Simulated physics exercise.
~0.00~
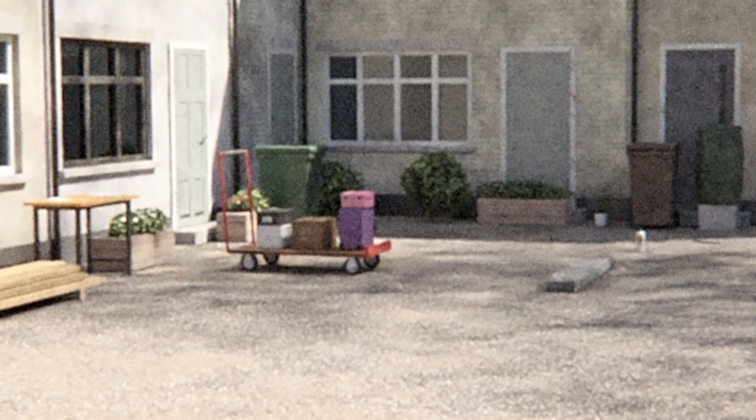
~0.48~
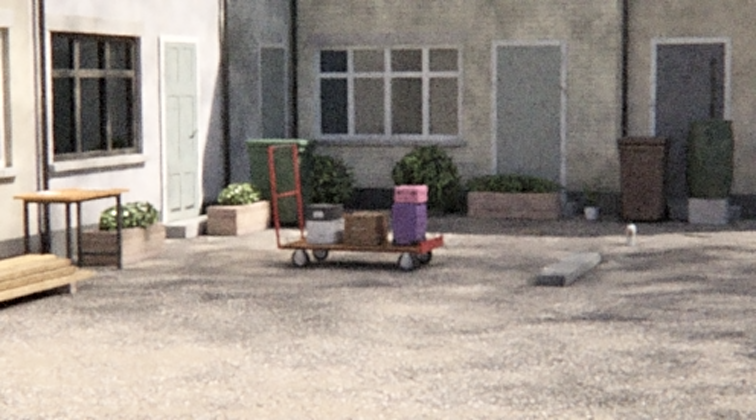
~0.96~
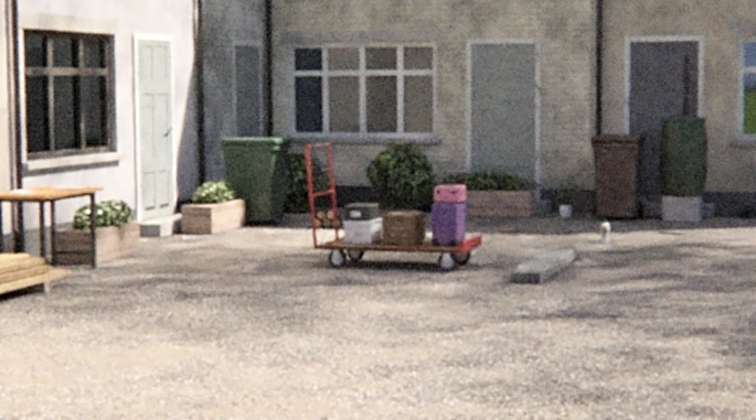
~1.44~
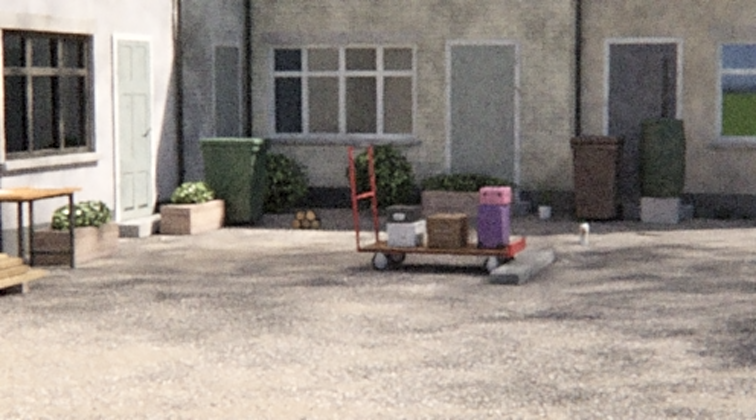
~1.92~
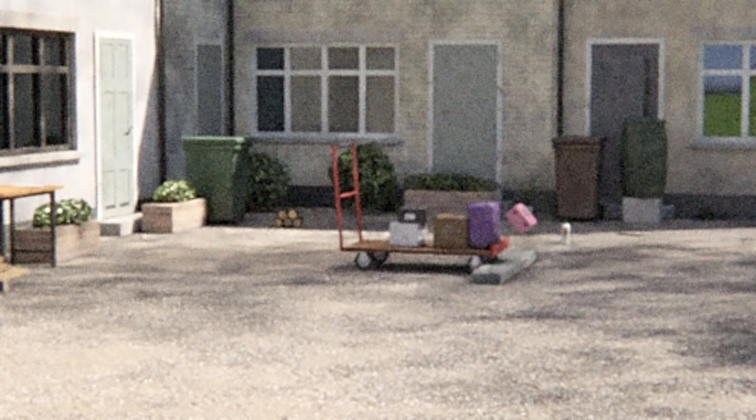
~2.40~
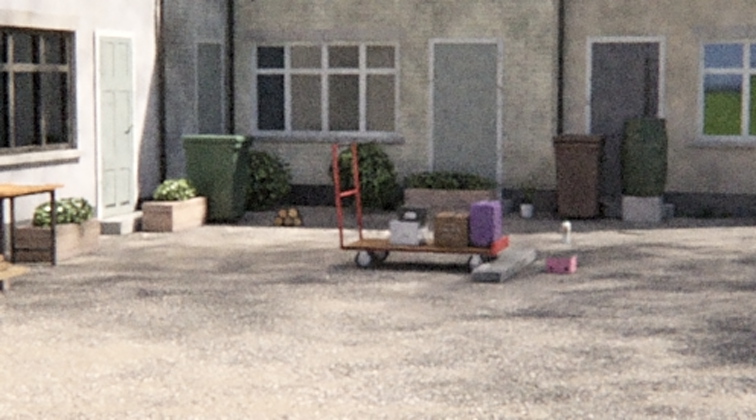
A flat trolley with a red upright handle at its left end rolls rightward across a sunlit gravel yard, seen from across the open ground as the view pans slightly right. It carries a black tote on a white one, a brown carton, and a pink toolbox on an upright purple suitcase at the front. Pale doors, windows, shrubs and bins line the buildings behind. The trolley meets a low grey kerb and stops. The pink toolbox pitches forward off the suitcase, turns over and lands upside down on the ground beyond the kerb, while everything else stays aboard.
